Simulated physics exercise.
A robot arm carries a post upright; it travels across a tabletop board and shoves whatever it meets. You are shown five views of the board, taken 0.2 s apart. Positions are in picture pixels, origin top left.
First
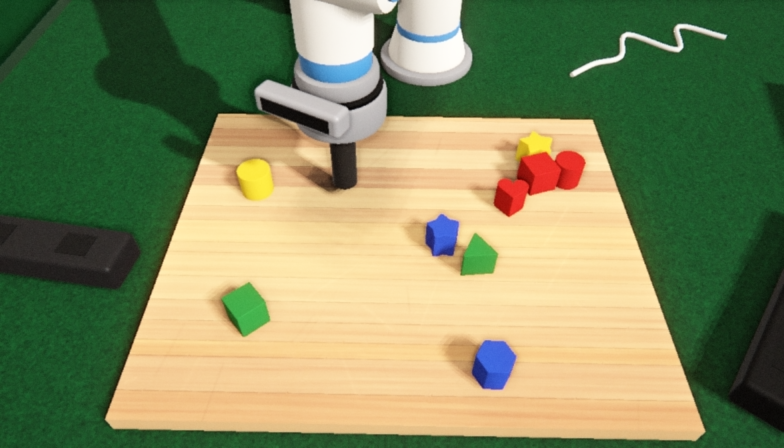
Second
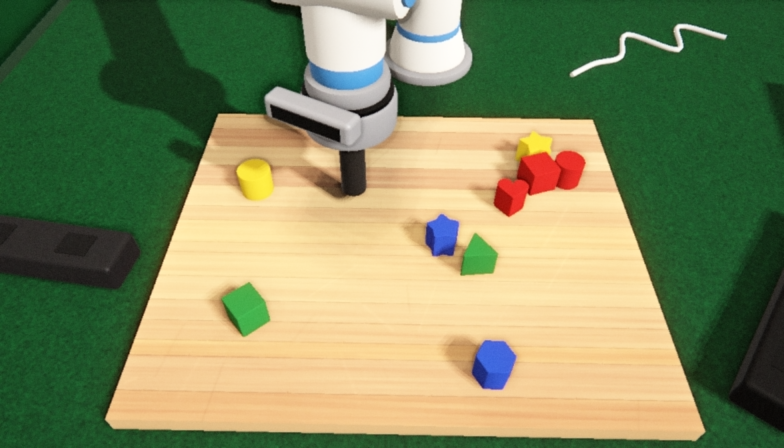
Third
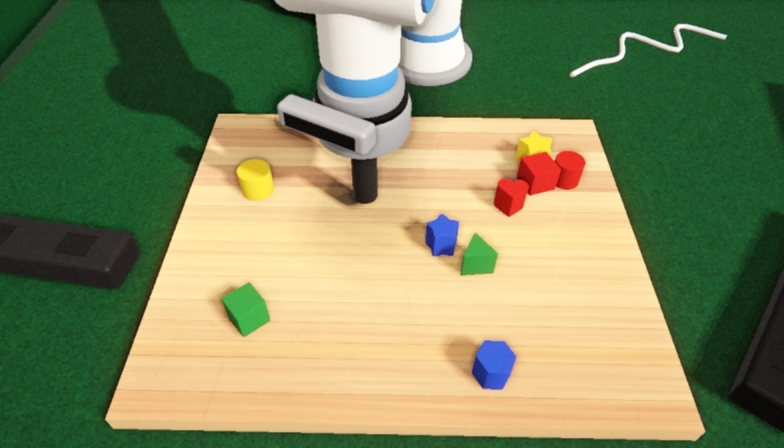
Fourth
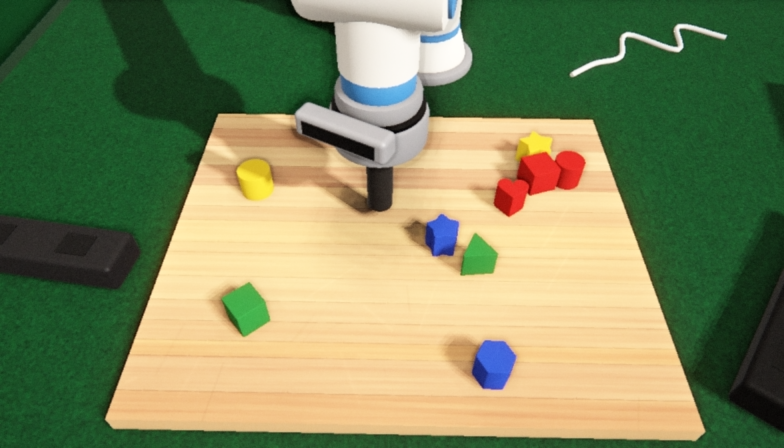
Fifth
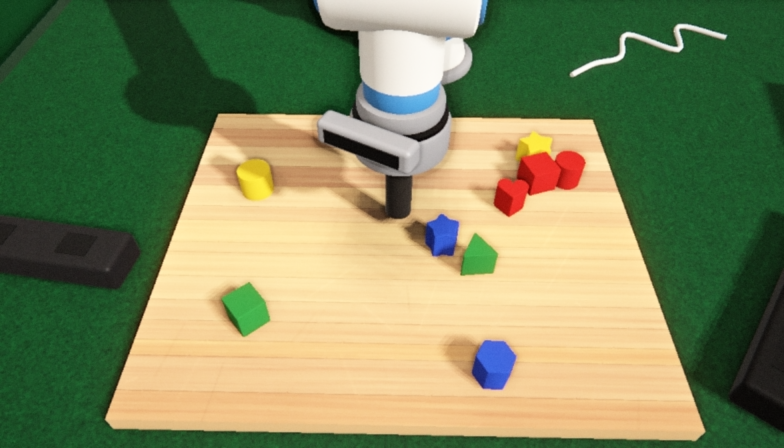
In the video, a robotic arm with a black post moves gradually rightward and toward the viewer over a wooden board, nearing a blue star beside a green triangular block, while all the colored blocks stay still.
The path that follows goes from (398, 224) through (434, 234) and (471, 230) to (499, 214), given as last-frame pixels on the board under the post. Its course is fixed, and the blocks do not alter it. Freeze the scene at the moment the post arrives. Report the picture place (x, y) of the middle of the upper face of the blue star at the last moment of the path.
Put as a pixel place, it's (465, 233).
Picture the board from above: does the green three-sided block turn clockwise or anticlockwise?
I'd predict that, seen from above, the green three-sided block rotates clockwise.
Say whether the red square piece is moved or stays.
Stays where it is.
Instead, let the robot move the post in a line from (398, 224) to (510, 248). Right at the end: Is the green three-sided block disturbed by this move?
It's moved.
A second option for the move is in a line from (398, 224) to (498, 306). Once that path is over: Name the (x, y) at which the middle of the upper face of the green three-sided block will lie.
Located at (516, 252).
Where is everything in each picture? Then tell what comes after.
In the first frame, lower end of the post at (345, 182), tops of blocks, blue star at (444, 226), green three-sided block at (479, 247), red heart at (513, 186), red square piece at (541, 163).
In the second frame, post at (354, 188), blocks as before.
In the third frame, post at (366, 196), blocks as before.
In the fourth frame, post at (380, 203), blocks as before.
In the fifth frame, post at (398, 211), blue star at (444, 226), green three-sided block at (479, 247), red heart at (513, 186), red square piece at (541, 163).
The first path, step by step. One third of the way, post at (437, 221); blue star at (453, 231).
Two thirds of the way, post at (474, 217); blue star at (465, 233), turned 40° clockwise; green three-sided block at (483, 249), turned 20° clockwise.
At the end, post at (502, 201); blue star at (465, 233), turned 40° clockwise; green three-sided block at (483, 249), turned 20° clockwise; red heart at (519, 182); red square piece not moved.
